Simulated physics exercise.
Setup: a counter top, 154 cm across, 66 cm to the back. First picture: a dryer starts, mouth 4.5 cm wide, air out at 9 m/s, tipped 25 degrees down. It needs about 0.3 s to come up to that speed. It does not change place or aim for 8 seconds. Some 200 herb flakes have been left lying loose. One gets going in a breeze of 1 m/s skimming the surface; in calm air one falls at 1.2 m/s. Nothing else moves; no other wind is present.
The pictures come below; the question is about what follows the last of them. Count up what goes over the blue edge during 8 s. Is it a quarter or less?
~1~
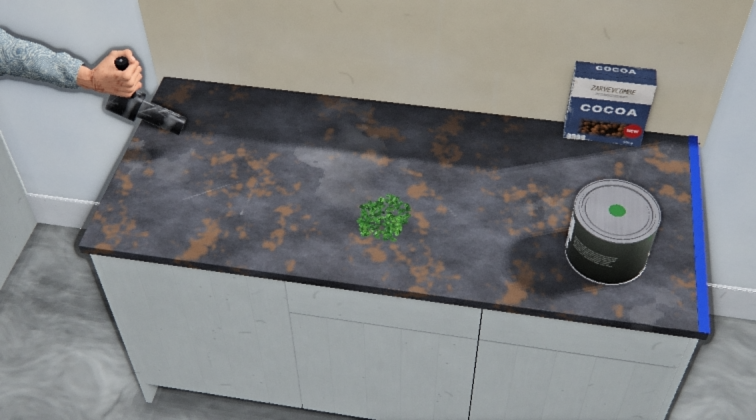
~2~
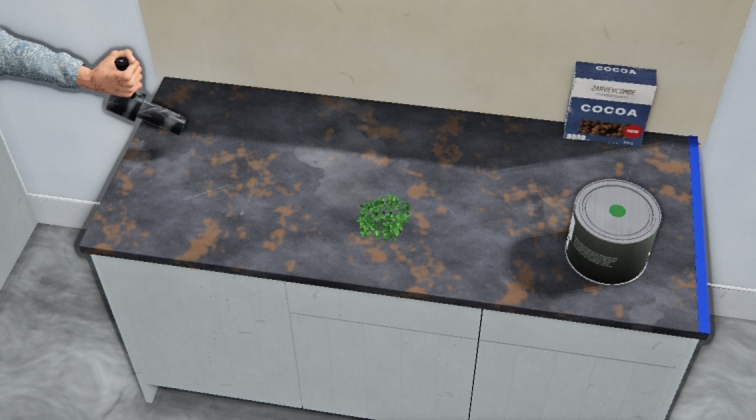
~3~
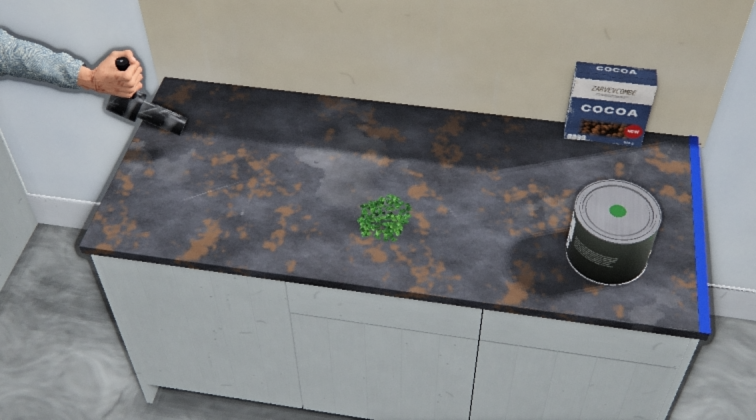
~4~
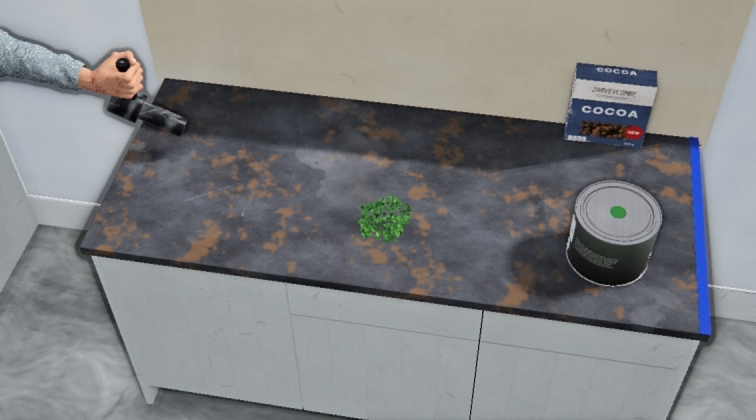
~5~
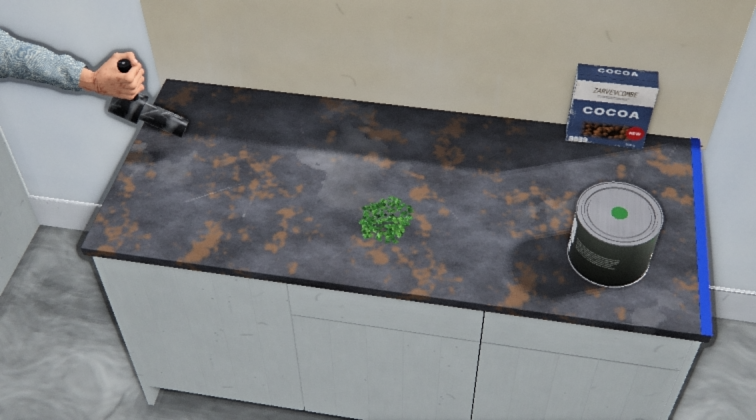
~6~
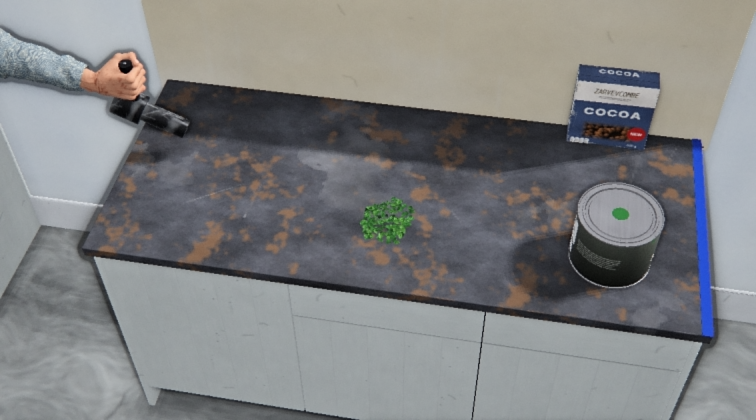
Yes, it is a quarter or less.
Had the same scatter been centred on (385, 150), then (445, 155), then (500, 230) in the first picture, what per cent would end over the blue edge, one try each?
80 %, 80 %, 5 %.
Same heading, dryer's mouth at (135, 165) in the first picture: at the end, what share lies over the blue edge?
About 40 %.
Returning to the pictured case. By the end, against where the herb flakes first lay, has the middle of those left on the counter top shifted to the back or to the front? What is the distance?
It drifts toward the closer edge, close to 15 cm in all.
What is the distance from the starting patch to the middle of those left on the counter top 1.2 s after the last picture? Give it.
Roughly 50 cm.
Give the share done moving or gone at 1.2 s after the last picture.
The share is near 50 per cent.
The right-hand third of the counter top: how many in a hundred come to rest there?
Share at the end: Close to 30 %.
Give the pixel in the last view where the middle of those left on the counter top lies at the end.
(610, 294).
Then, 1.2 s after the last picture, 0 % are over the blue edge; the middle of those still in play is near (588, 283); 48 % have settled or left.
Then, 2.2 s after the last picture, 0 % are over the blue edge; the middle of those still in play is near (590, 284); 62 % have settled or left.
Then, 4.1 s after the last picture, 0 % are over the blue edge; the middle of those still in play is near (593, 289); 70 % have settled or left.
Then, 7.7 s after the last picture, at the end, 0 % are over the blue edge; the middle of those still in play is near (610, 294).
